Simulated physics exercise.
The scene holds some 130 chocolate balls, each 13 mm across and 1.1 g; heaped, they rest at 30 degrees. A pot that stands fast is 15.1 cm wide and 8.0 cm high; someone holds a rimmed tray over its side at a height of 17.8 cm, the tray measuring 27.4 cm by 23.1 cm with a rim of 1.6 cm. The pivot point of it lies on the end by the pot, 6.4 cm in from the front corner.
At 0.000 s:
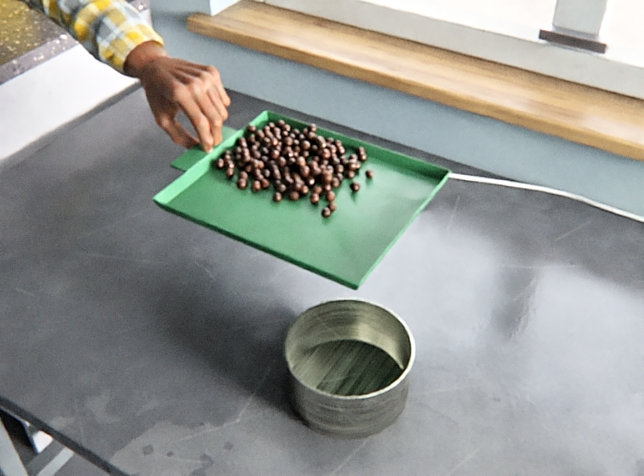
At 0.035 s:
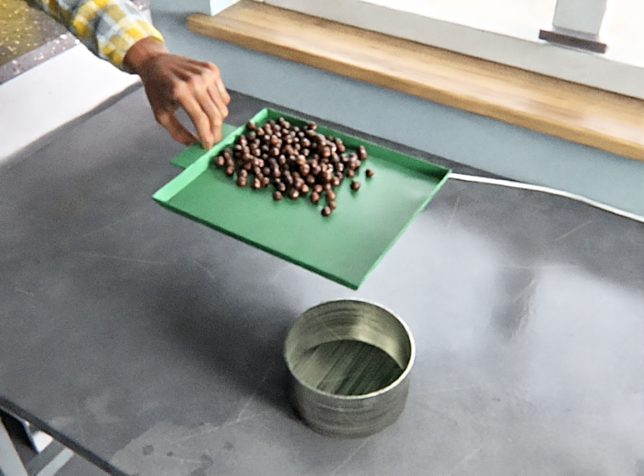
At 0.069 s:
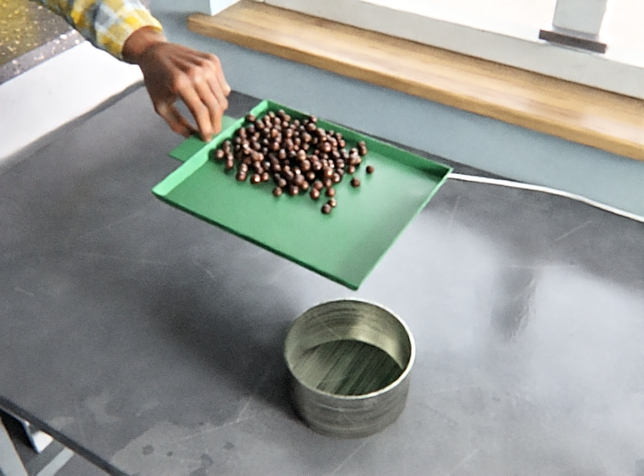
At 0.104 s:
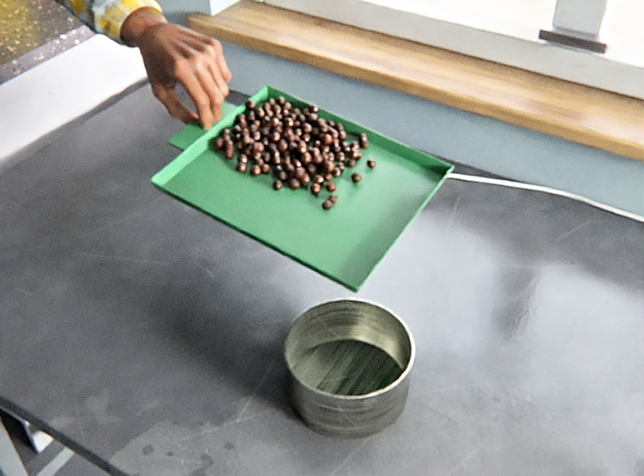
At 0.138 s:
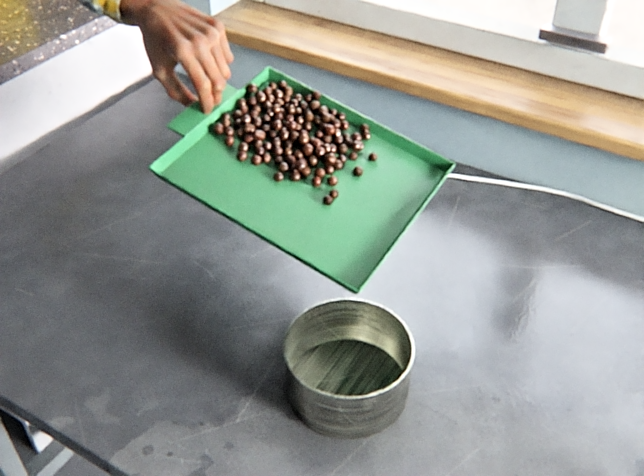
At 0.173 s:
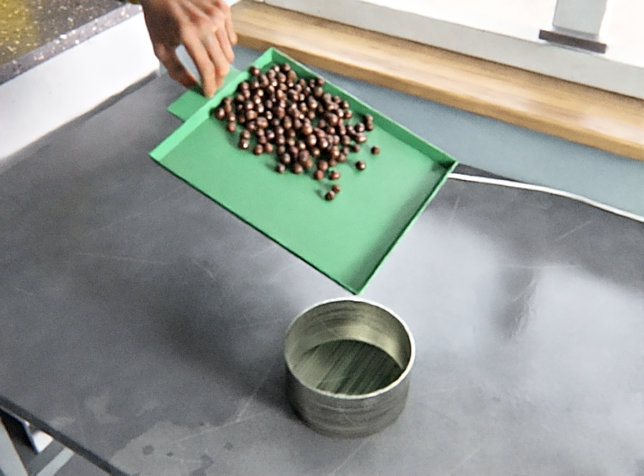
On a dark tabletop, a hand raises the back of a green tray of brown balls, tilting it toward a round pot.
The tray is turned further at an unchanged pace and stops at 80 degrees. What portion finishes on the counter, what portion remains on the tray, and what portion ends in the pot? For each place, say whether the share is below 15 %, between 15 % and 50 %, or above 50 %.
Counter: Above 50 %; left on the tray: Below 15 %; pot: Between 15 % and 50 %.
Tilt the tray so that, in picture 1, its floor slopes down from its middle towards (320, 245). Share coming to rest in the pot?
My guess is roughly 65 percent.
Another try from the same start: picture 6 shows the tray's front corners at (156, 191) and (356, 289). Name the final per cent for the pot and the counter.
Pot 70; counter 30.
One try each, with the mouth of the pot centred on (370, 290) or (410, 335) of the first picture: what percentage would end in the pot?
0 % and 55 %.
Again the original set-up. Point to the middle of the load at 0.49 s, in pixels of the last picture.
Around (389, 191).
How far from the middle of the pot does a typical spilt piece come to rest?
That comes to near 34 cm.
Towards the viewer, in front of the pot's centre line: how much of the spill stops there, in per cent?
About 70 per cent.
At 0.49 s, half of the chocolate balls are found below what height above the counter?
Roughly 26 cm.
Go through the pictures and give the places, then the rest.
Tray tilt 0 degrees, front corners at (159, 198) and (356, 279); middle of the pieces at (291, 164); pot at (349, 345), in the first picture.
Tray tilt 1 degrees, front corners at (159, 196) and (356, 280); middle of the pieces at (291, 162), in the second picture.
Tray tilt 3 degrees, front corners at (158, 189) and (357, 281), lowest corner right front; middle of the pieces at (291, 157), in the third picture.
Tray tilt 8 degrees, front corners at (157, 179) and (357, 283), lowest corner right front; middle of the pieces at (292, 148), in the fourth picture.
Tray tilt 13 degrees, front corners at (156, 167) and (358, 285), lowest corner right front; middle of the pieces at (293, 136), in the fifth picture.
Tray tilt 19 degrees, front corners at (156, 154) and (358, 288), lowest corner right front; middle of the pieces at (296, 125); pot at (349, 345). The tray's pace is about 170 degrees a second, in the sixth picture.
Then, at 0.36 s, tilt 51 degrees; the tray holds 100 %, the pot 0 %.
After 0.49 s, tilt 72 degrees; the tray holds 100 %, the pot 0 %.
After 0.74 s, tilt 80 degrees; the tray holds 0 %, the pot 20 %.
At rest (1.9 s), counter 75 %, tray 0 %, pot 25 %.
